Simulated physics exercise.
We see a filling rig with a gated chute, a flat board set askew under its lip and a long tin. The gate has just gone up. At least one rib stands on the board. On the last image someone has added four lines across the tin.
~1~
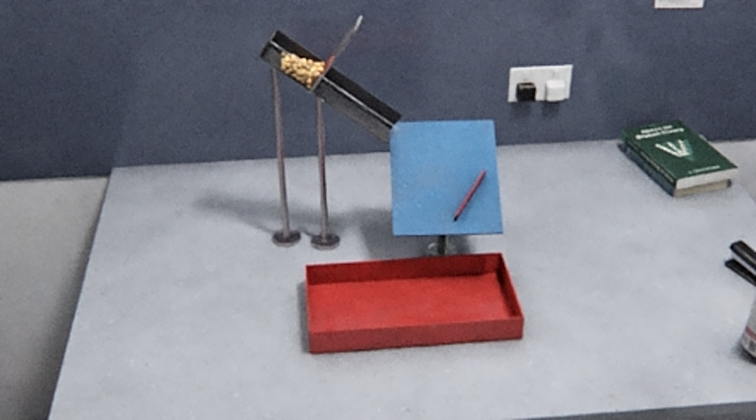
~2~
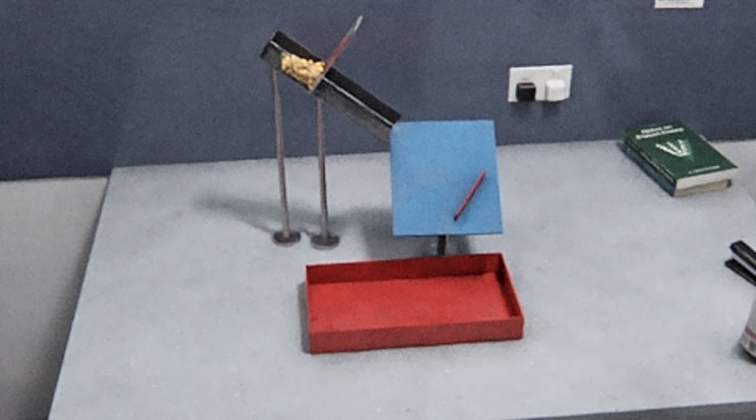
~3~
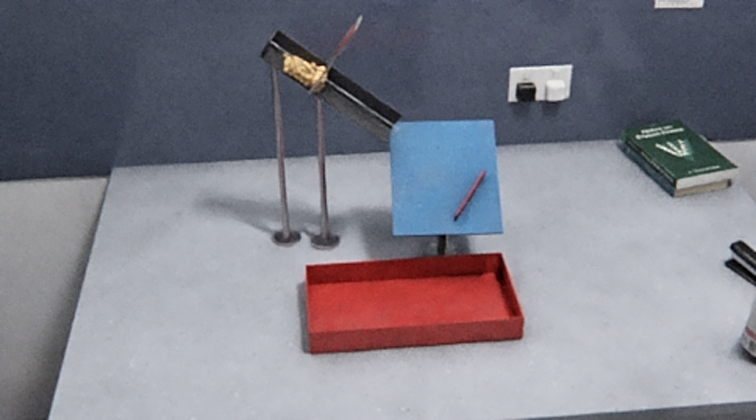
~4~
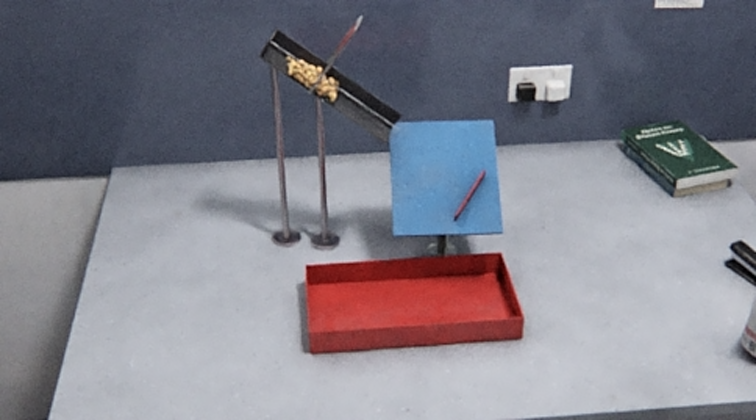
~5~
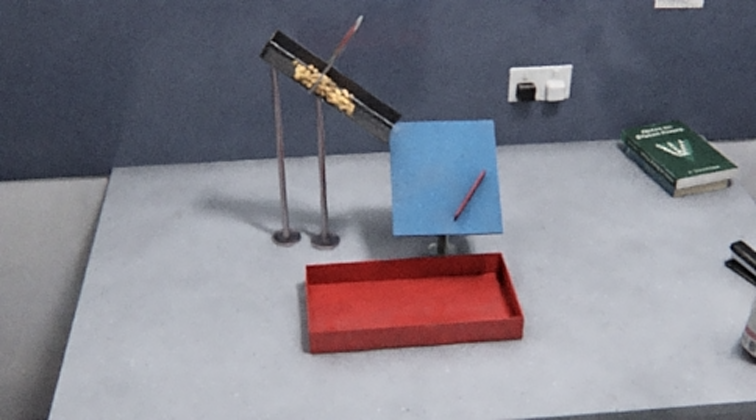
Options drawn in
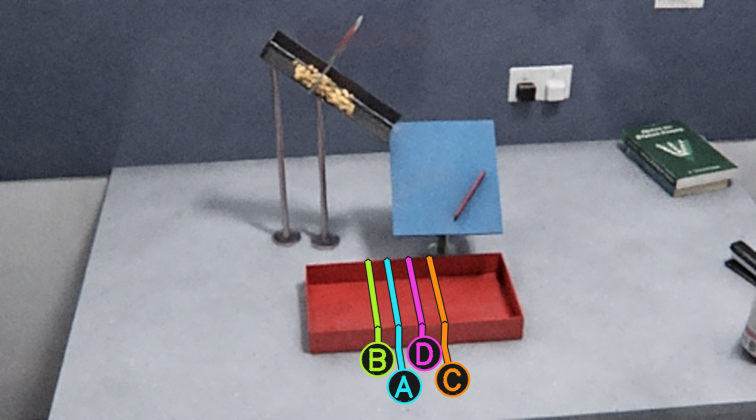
On a pale grey worktop against a dark blue-grey wall, a fixed view looks slightly down from the front. A black chute on two metal stands holds a heap of small tan pieces at upper left, beside a tilted blue board with a red rib, above an open red tin, with a green book at right. The heap slides a short way down the chute, past the raised gate, stretching out along it.
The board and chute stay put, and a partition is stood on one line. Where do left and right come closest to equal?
Go for C.
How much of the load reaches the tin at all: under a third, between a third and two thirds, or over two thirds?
Over two thirds.
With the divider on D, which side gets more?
More lands on the right.
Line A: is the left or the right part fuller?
More lands on the right.
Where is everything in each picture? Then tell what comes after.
Load behind the gate near (304, 69), dried chickpeas; lip of the chute near (389, 137), sloping gently, in the first frame.
Middle of the board near (445, 176), tilted fairly steeply; middle of its low edge near (448, 234); of its high edge near (441, 121), in the second frame.
Front corners of the tin near (310, 332) and (524, 317), empty; front of the load near (322, 85), in the third frame.
Middle of the load near (314, 79); its front near (334, 96), close to a quarter of the way to the lip; rib from (485, 170) to (456, 215), in the fourth frame.
Middle of the load near (322, 87); its front near (351, 109), close to half of the way to the lip, in the fifth frame.
On the marked copy, line A crosses the front rim at (398, 326); line B crosses the front rim at (377, 327); line C crosses the front rim at (444, 323); line D crosses the front rim at (422, 324).
With A, of what is caught, none at all on the left of the divider, the whole lot on the right.
With B, of what is caught, none at all on the left of the divider, the whole lot on the right.
With C, of what is caught, close to a third on the left of the divider, close to two thirds on the right.
With D, of what is caught, none at all on the left of the divider, the whole lot on the right.
